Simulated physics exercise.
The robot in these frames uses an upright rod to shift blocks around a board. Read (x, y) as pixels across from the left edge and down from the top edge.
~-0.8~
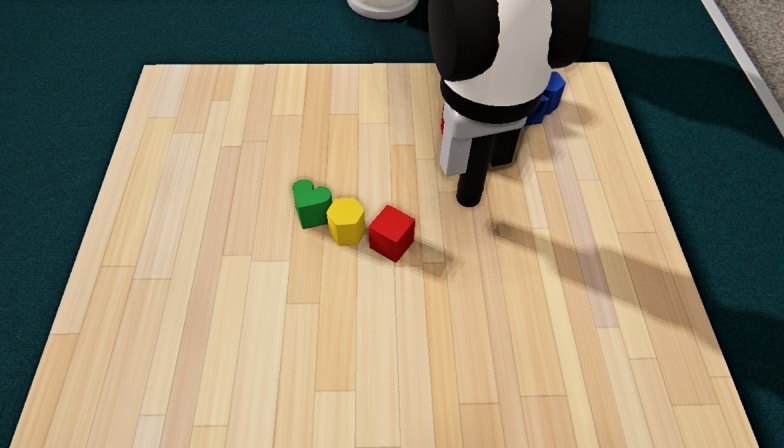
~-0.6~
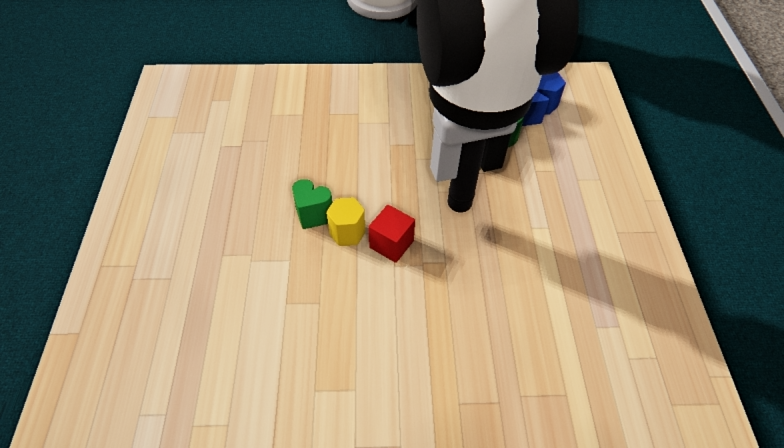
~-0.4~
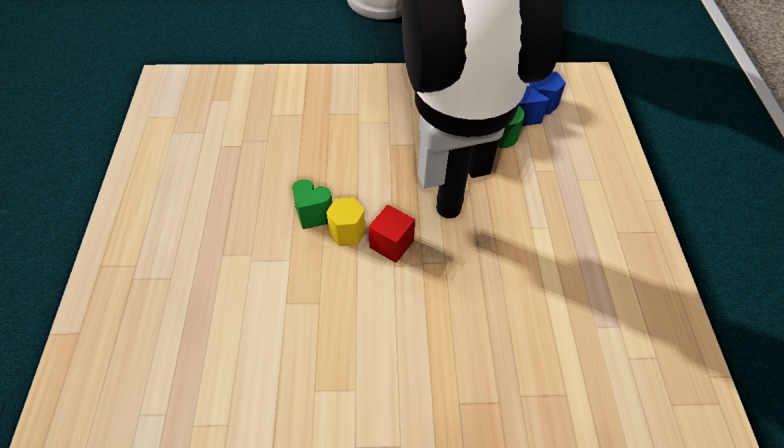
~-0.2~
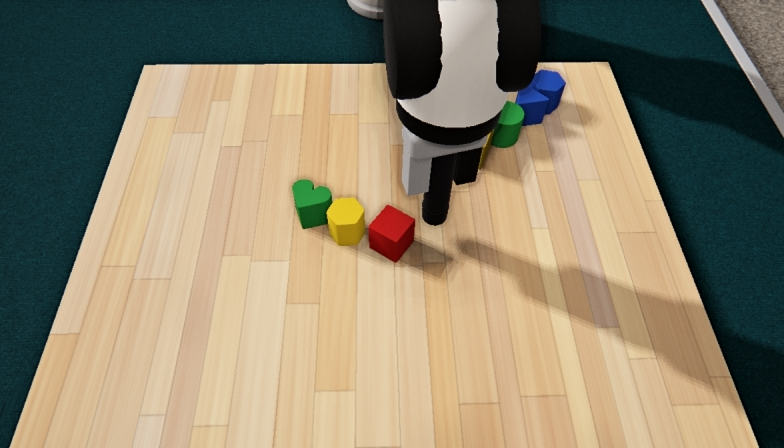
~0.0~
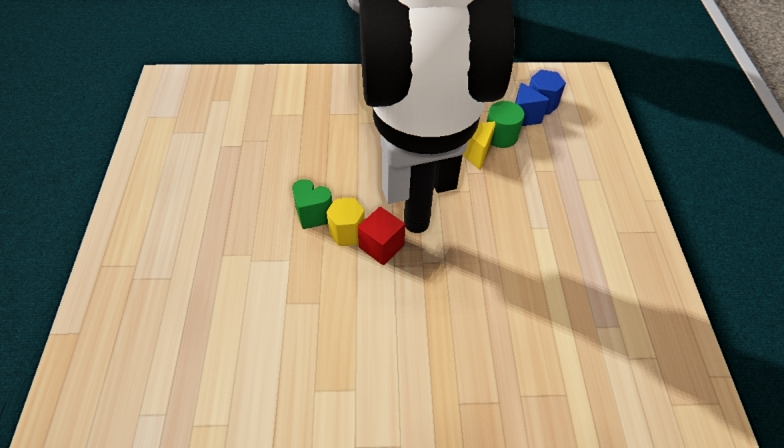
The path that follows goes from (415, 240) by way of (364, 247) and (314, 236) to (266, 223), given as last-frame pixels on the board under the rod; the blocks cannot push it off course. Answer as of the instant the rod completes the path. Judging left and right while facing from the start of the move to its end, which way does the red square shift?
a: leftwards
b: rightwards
a
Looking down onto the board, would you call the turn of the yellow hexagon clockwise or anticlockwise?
Turns clockwise.
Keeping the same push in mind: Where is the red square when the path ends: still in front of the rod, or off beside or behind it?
The rod no longer has it in front.
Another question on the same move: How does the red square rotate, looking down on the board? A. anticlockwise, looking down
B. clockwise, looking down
A: Anticlockwise, looking down.
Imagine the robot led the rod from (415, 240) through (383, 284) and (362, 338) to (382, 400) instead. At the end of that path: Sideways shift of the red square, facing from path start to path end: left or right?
Heads right.
The first path, step by step. One third of the way, rod (361, 231); yellow hexagon (338, 210), turned 25° clockwise; red square (338, 244), turned 15° clockwise.
Two thirds of the way, rod (310, 220); green heart-shaped block (286, 171), turned 25° anticlockwise; yellow hexagon (304, 191), turned 60° clockwise; red square (324, 247), turned 20° anticlockwise.
At the end, rod (261, 206); green heart-shaped block (283, 165), turned 30° anticlockwise; yellow hexagon (298, 186), turned 80° clockwise; red square (324, 247), turned 20° anticlockwise.
